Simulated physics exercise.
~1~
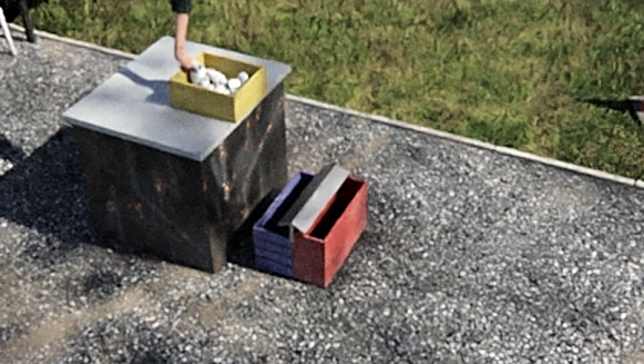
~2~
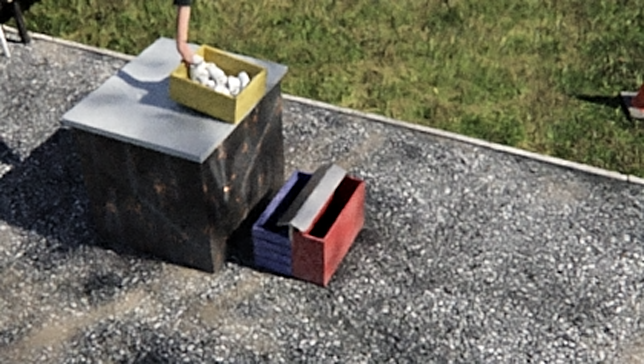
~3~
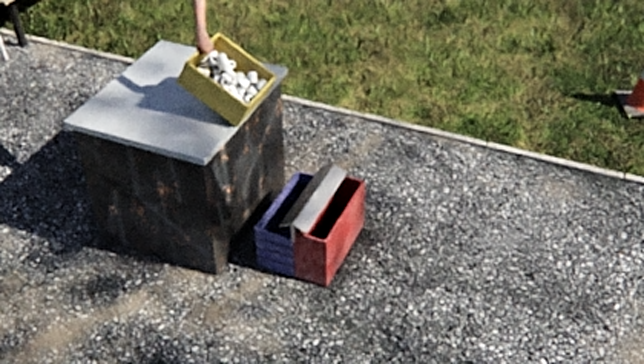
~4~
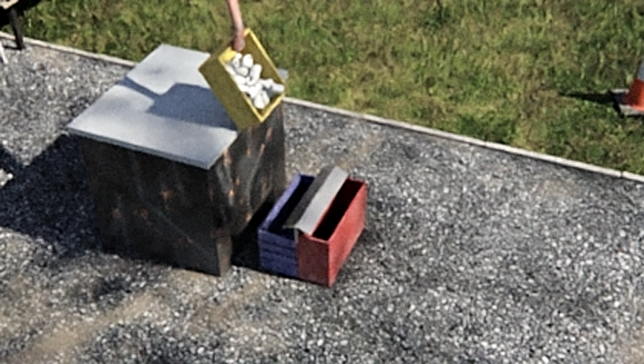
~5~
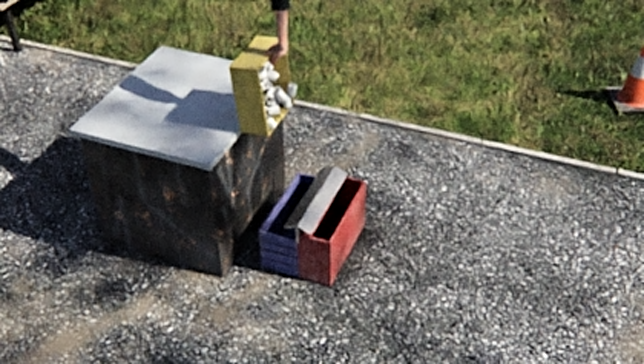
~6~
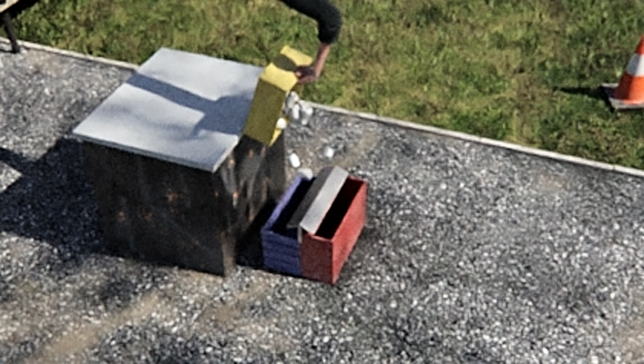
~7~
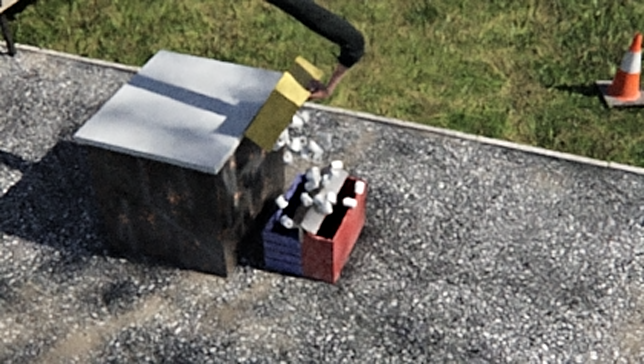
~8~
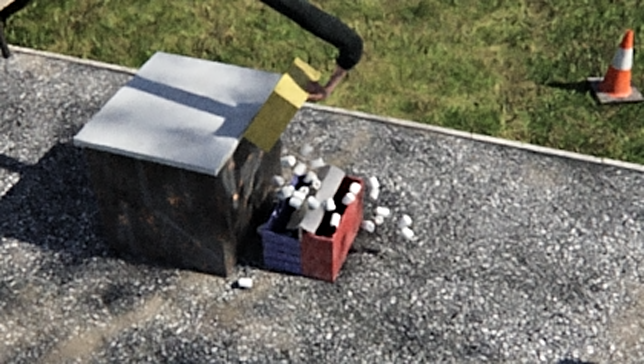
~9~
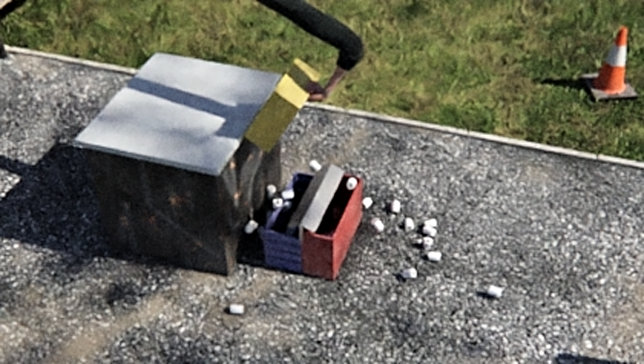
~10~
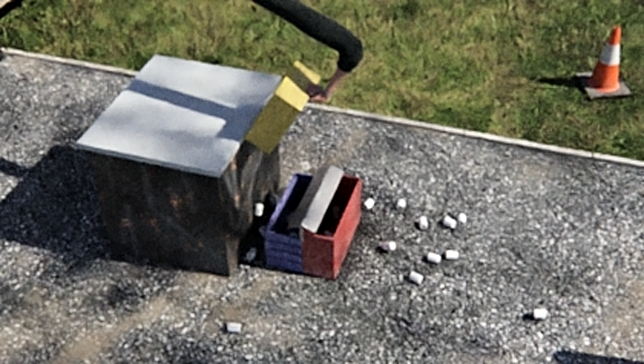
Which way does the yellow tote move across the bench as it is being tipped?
The yellow tote moves to the right, toward the edge of the bench above the blue and red bins.
